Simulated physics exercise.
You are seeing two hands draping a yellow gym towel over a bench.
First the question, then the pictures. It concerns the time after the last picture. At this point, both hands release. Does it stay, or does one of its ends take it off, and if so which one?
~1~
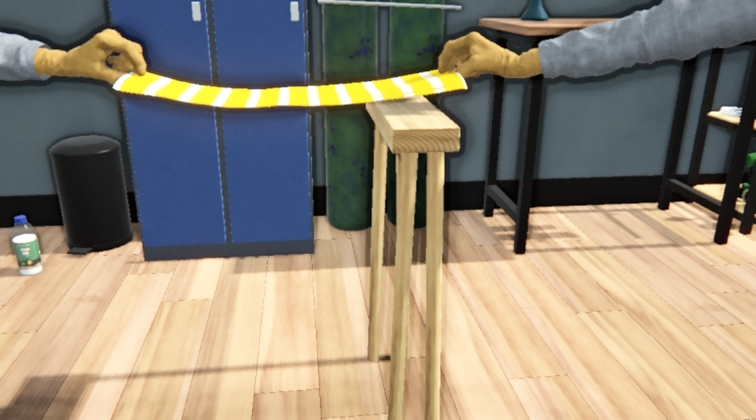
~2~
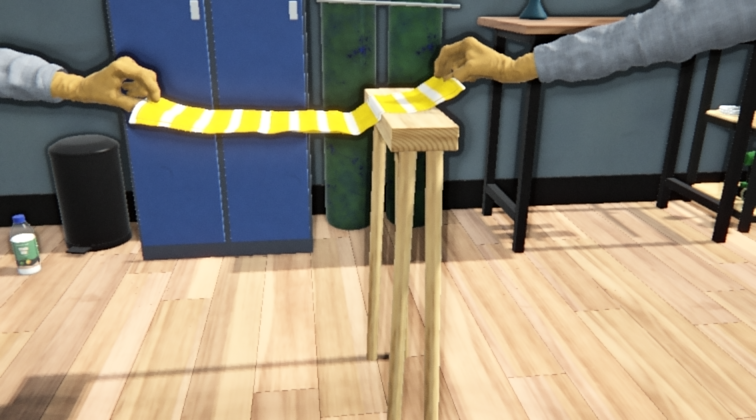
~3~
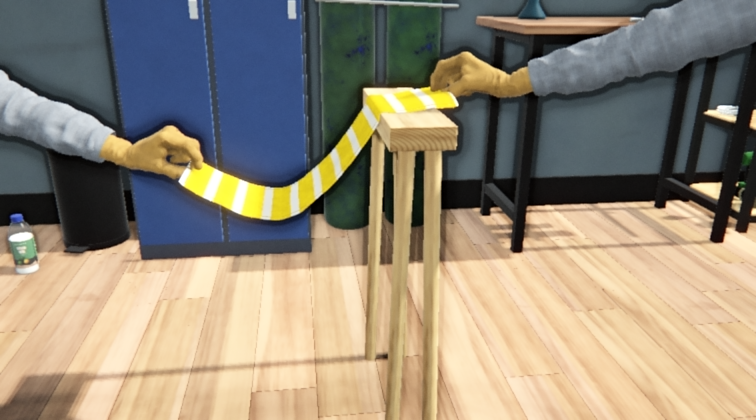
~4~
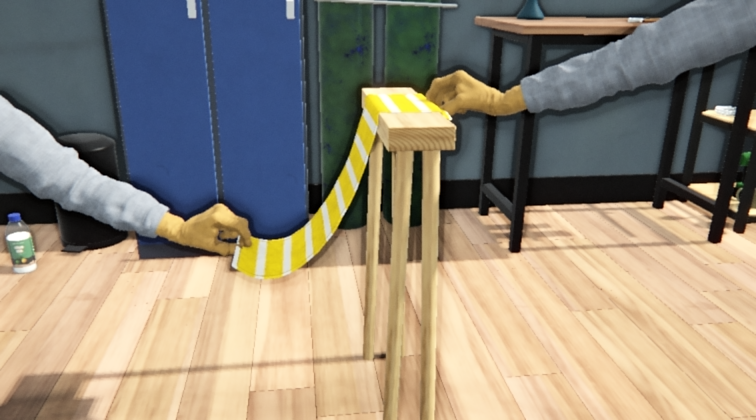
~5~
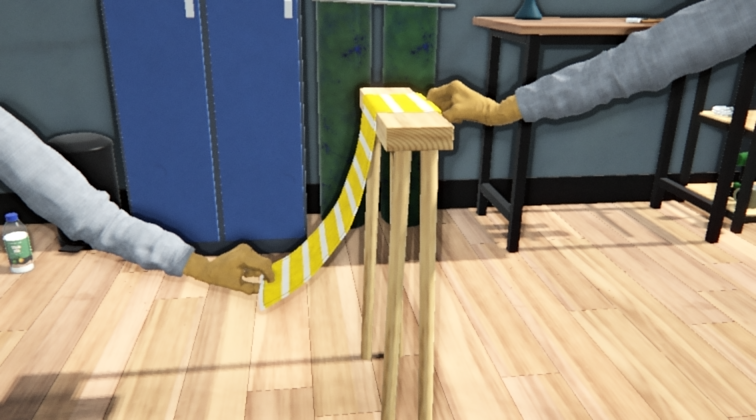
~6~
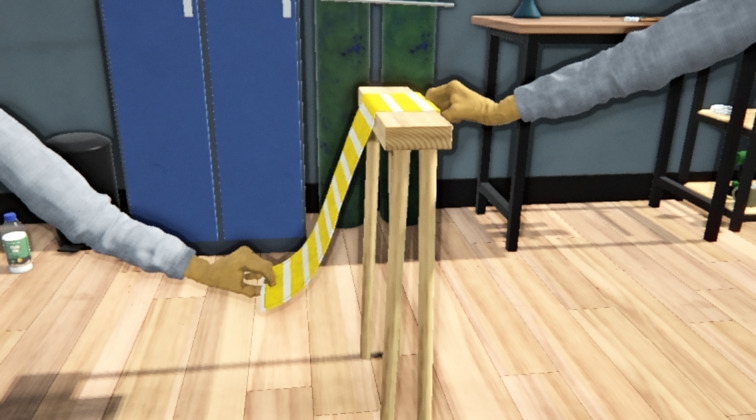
I reckon it will give way to the left.
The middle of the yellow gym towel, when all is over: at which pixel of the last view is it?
The middle of it rests at (343, 401) in the last picture.
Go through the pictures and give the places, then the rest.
The first frame shows left end (121, 90); right end (460, 88); top of the bench (427, 134).
The second frame shows left end (136, 123); right end (459, 92).
The third frame shows left end (185, 186); right end (452, 107); top of the bench (424, 132).
The fourth frame shows left end (237, 269); right end (445, 118).
The fifth frame shows left end (266, 308); right end (443, 124).
The sixth frame shows left end (266, 310); right end (442, 124); far more of it on the left.
Then, 0.24 s later than the last view, gym towel sliding left.
Then, 0.44 s later than the last view, gym towel clear of the top and falling near (343, 331).
Then, 0.64 s later than the last view, gym towel in a heap on the floor near (341, 400).
Finally, gym towel in a heap on the floor near (343, 401). The yellow gym towel slips off to the left.
